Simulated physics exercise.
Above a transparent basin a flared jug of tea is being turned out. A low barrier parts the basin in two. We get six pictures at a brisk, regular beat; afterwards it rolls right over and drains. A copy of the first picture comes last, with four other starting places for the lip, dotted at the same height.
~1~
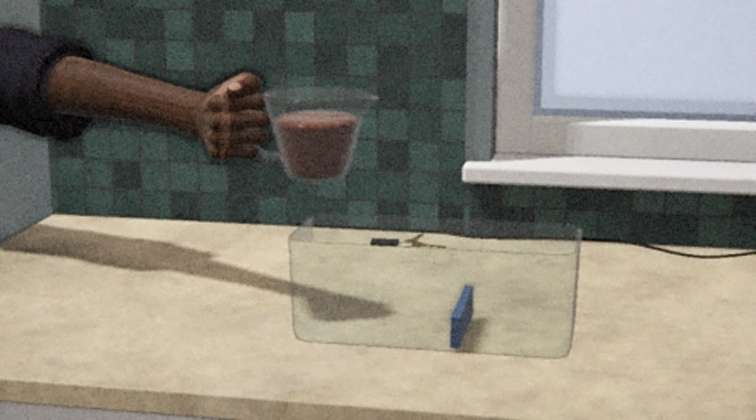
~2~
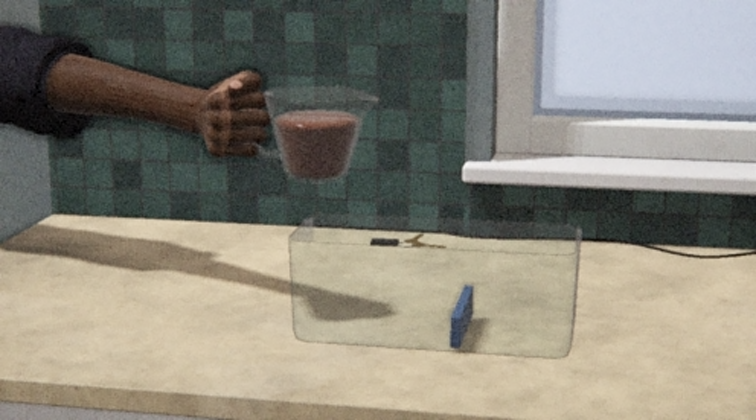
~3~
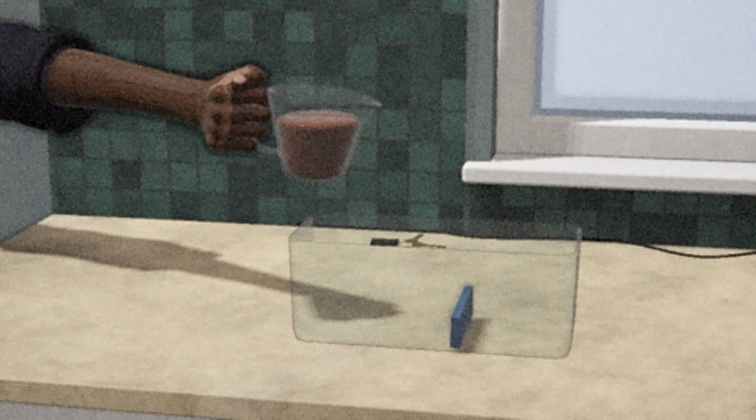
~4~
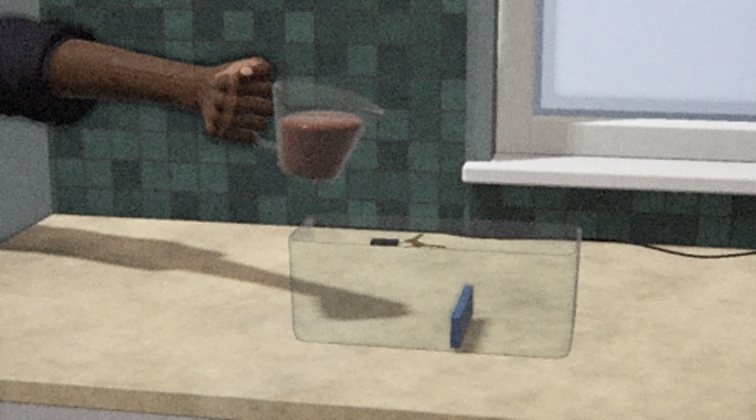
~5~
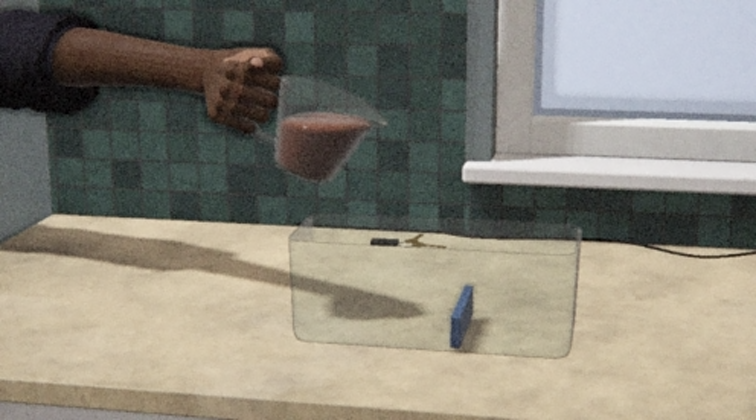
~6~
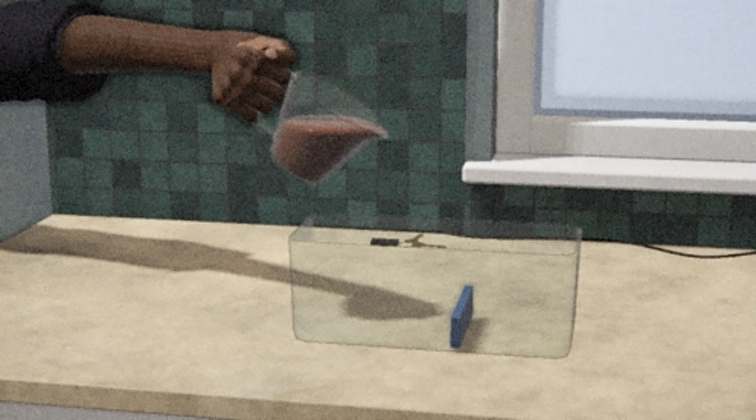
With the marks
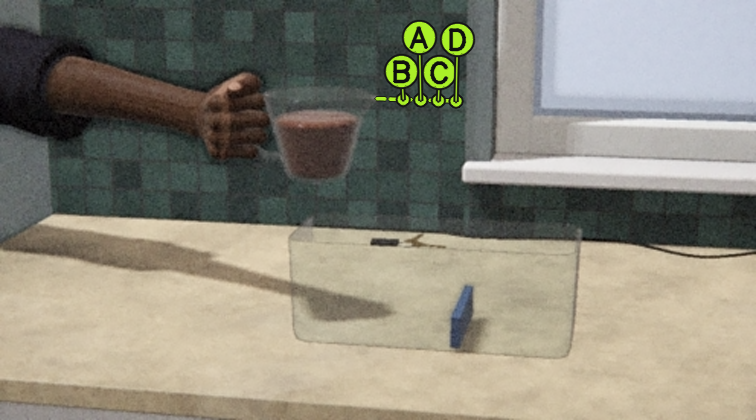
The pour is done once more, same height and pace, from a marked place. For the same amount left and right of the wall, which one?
Take A.
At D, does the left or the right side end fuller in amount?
More ends on the right.
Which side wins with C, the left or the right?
More ends on the right.
In lime, A at (420, 100); B at (403, 99); C at (438, 100); D at (456, 101).
For spot A, about 48 % ends left of the wall and 52 % right of it.
For spot B, about 85 % ends left of the wall and 14 % right of it.
For spot C, about 21 % ends left of the wall and 78 % right of it.
For spot D, about 9 % ends left of the wall and 91 % right of it.
